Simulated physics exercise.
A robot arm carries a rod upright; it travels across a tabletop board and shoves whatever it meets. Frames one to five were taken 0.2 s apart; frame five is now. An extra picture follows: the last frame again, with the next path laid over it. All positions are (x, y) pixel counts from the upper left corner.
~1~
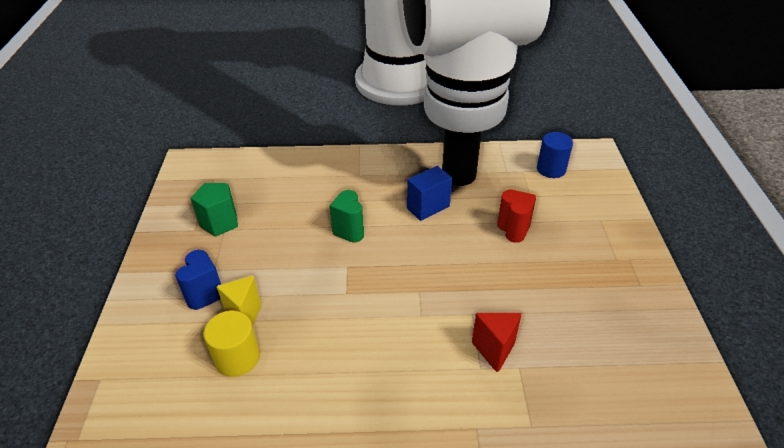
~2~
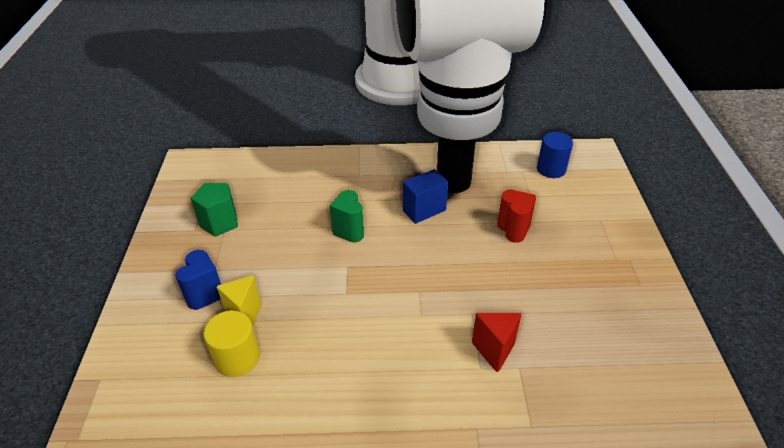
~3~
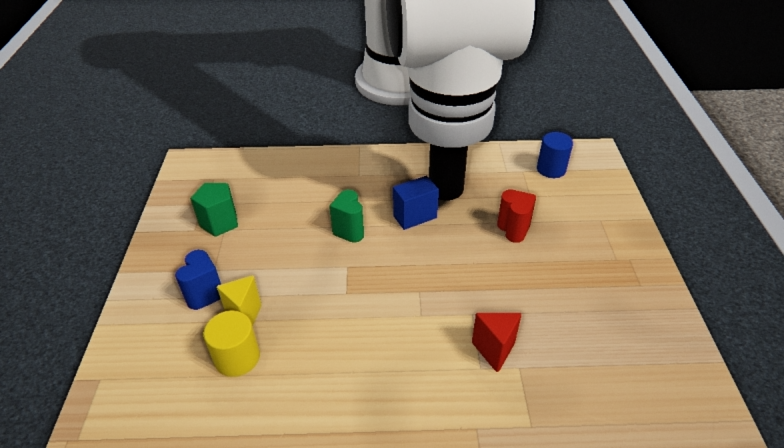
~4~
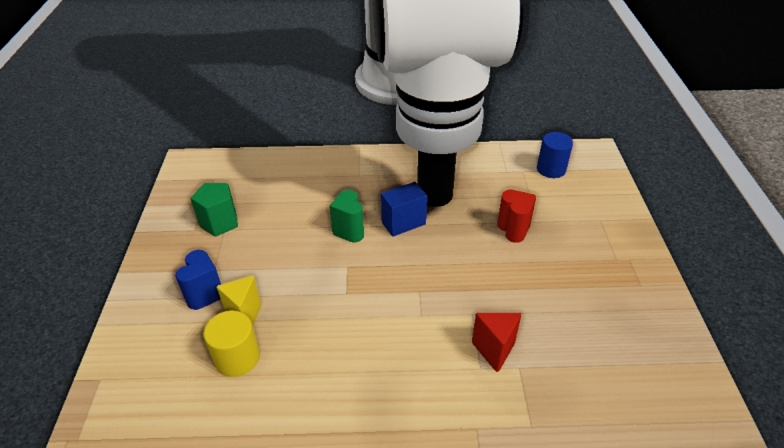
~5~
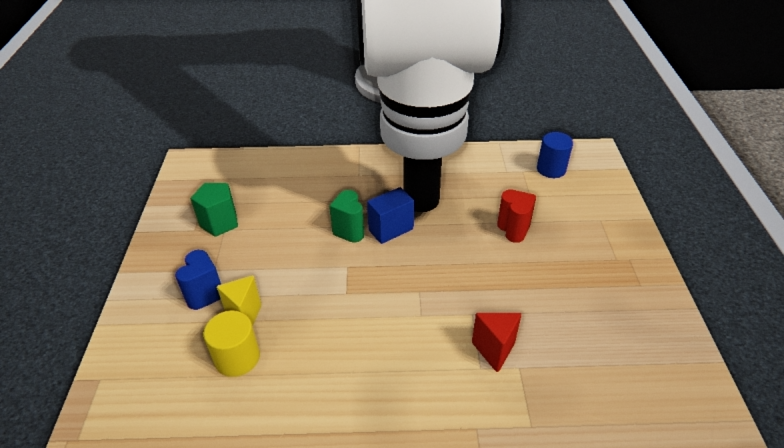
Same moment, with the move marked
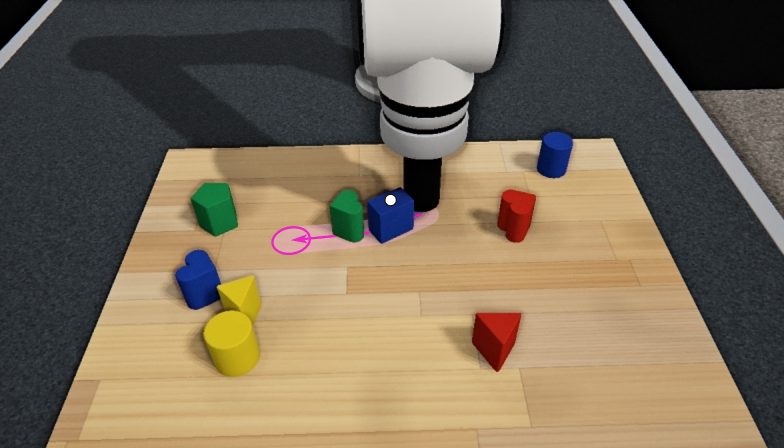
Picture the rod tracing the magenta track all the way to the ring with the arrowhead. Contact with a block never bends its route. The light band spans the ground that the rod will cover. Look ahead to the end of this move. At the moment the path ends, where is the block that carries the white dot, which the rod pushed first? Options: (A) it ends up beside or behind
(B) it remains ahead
That would be A.
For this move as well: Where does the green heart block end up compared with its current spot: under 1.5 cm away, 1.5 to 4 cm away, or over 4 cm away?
Distance: More than 4 cm.
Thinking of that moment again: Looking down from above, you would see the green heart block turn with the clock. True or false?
Verdict: True.
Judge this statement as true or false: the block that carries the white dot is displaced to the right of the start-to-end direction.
False - the claim does not hold.
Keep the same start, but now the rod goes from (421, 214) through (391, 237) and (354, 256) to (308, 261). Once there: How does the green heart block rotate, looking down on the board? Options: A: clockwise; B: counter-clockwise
That would be A.
The drawn path runs from (421, 214) through (360, 234) to (291, 240); the dot is on the blue oblong.
What follows on the original path. One third of the way, rod (382, 216); green heart block (337, 205), turned 55° clockwise; blue oblong (352, 220), turned 15° anticlockwise.
Two thirds of the way, rod (334, 222); green heart block (295, 209), turned 55° clockwise; blue oblong (324, 235), turned 55° anticlockwise.
At the end, rod (289, 227); green pentagon not moved; green heart block (250, 217), turned 25° clockwise; blue oblong (322, 236), turned 60° anticlockwise.
